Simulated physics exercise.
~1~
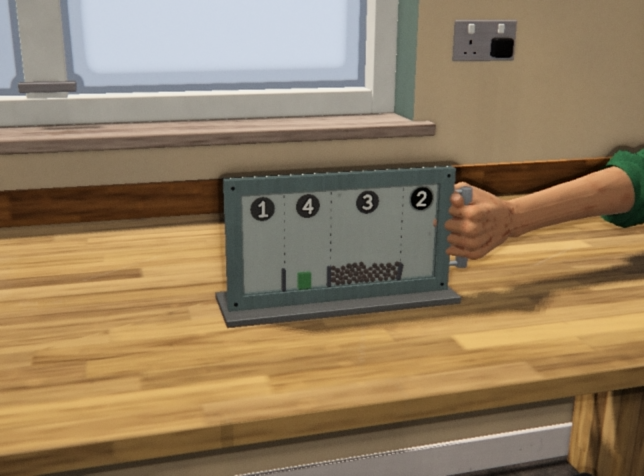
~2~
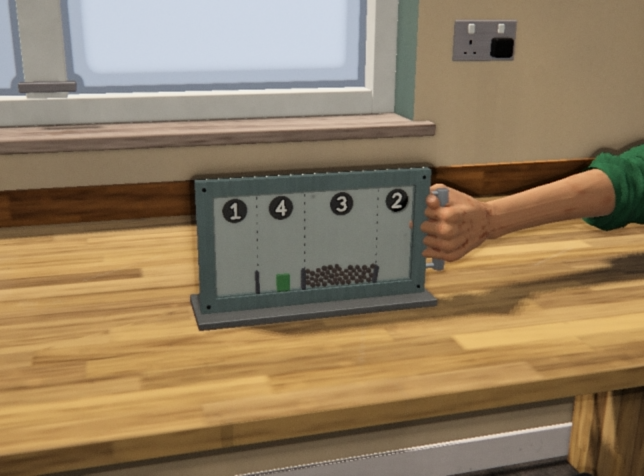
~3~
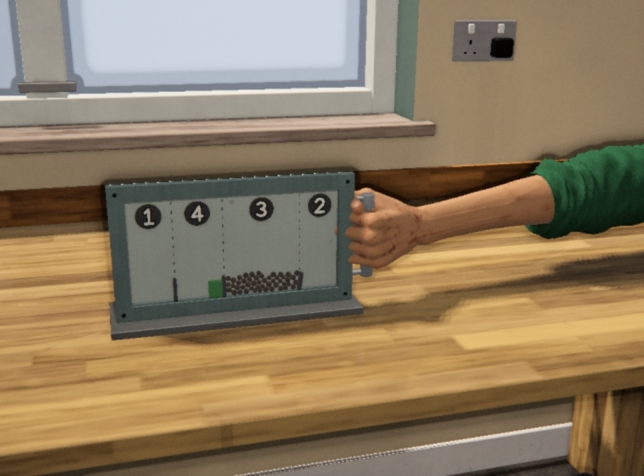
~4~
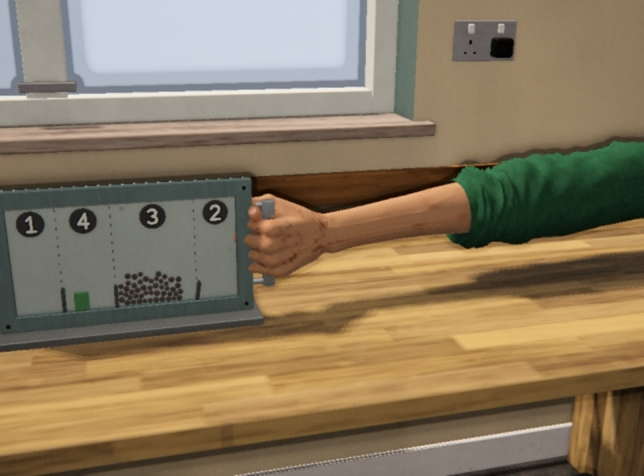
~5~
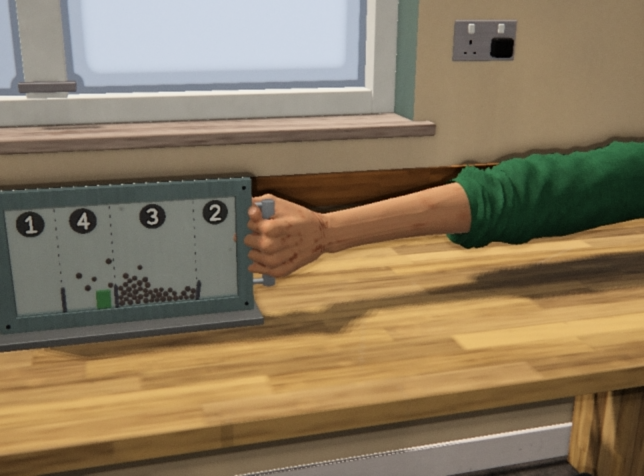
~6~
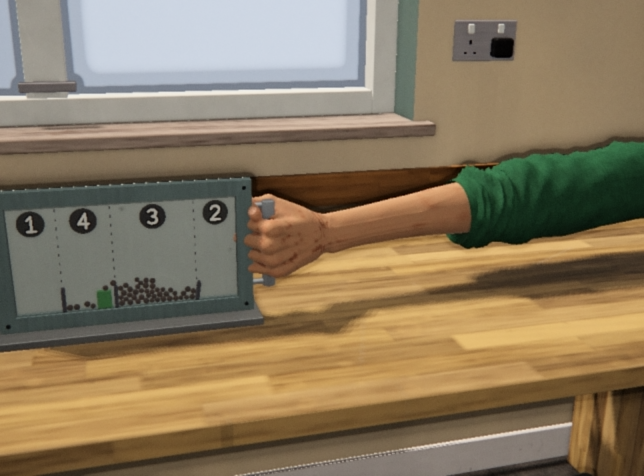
On a pale wooden worktop beneath a window, seen from the front by a still camera, stands a grey-green framed box with a clear face and four numbered strips. Inside, small dark pills lie heaped toward the right, mostly under strip three, with a small green block to their left. A hand from a green sleeve grips the handle on the right and pushes the box leftward until it stops. The pills then surge left, a few hopping above the block, which shifts right. Finally they settle in an uneven heap against the upright block, mostly in strip three.
